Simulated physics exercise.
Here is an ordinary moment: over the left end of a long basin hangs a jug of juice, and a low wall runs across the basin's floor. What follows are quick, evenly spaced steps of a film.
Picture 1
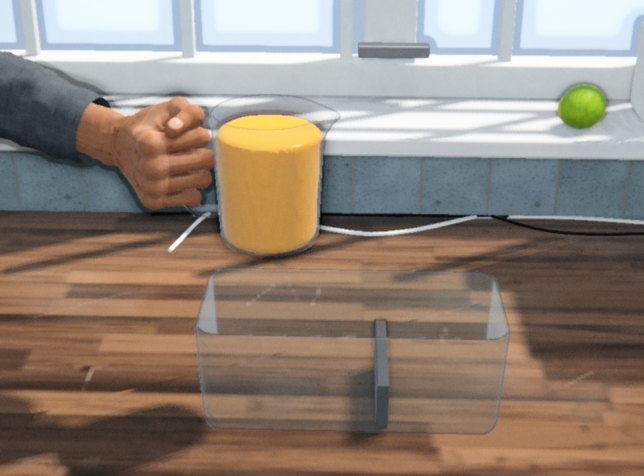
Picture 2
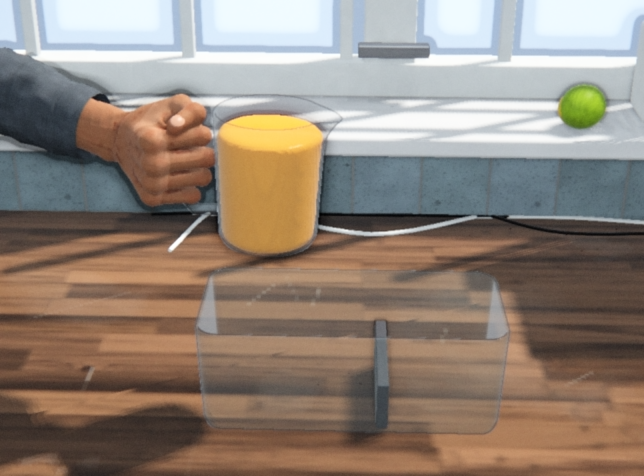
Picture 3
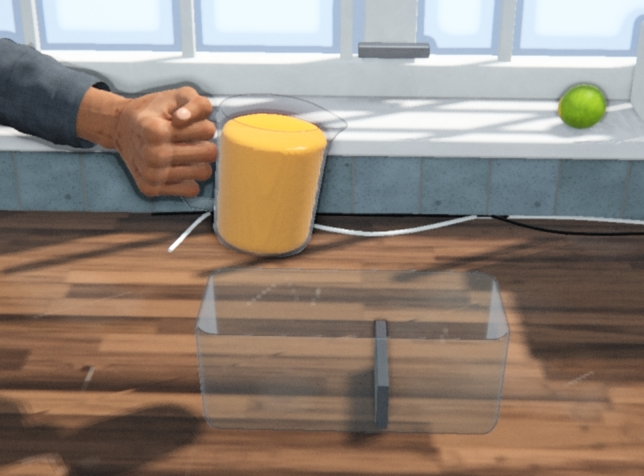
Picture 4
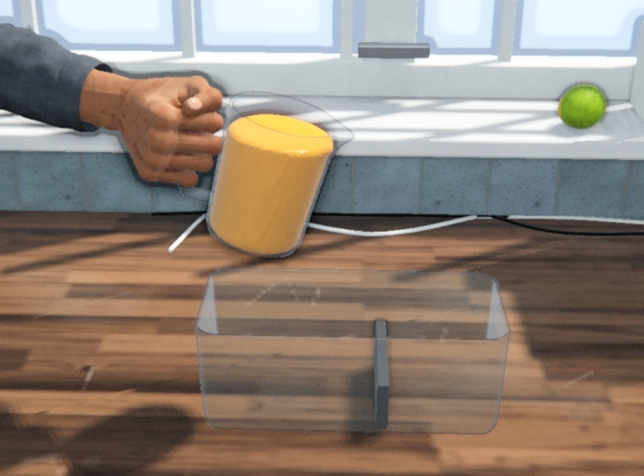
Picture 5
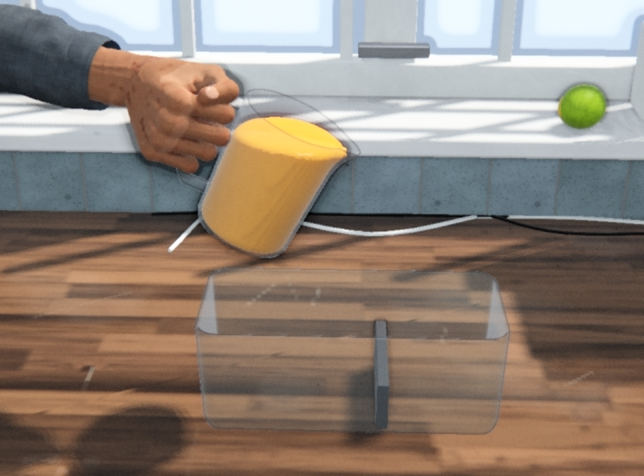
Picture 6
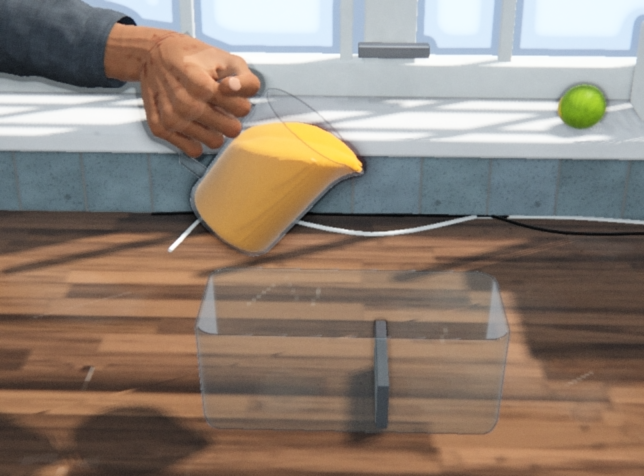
A hand in a dark grey sleeve reaches in from the left beside a clear jug of orange-yellow juice, seen from slightly above a wooden counter by a bright window. Below sits a long transparent basin with a low grey wall across its floor, and a green lime rests on the white sill at right. The jug, upright at first, tilts steadily rightward as the hand turns with it, while the view stays still.
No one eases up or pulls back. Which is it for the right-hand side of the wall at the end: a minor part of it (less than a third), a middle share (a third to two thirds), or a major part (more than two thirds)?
The centre band.
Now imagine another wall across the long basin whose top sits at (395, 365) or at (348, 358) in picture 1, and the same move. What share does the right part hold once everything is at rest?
Roughly 35 % and then 90 %.
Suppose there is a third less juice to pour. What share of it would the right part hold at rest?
I'd put it at some 35 %.
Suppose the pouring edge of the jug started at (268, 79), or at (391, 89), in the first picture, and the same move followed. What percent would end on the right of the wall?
Roughly 5 per cent, then roughly 75 per cent.
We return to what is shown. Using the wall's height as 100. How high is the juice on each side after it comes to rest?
Left side 30 percent, right side 50 percent.
A moment on, the jug is tipped right over and 49 per cent is still to pour, 2 is left of the wall and 24 right of it.
Next, the jug is tipped right over and 8 per cent is still to pour, 30 is left of the wall and 44 right of it.
Then the jug is tipped right over and 0 per cent is still to pour, 42 is left of the wall and 52 right of it.
Later the jug is tipped right over and 0 per cent is still to pour, 44 is left of the wall and 52 right of it.
Finally, 44 per cent lies left of the wall, 52 right of it and 4 outside.
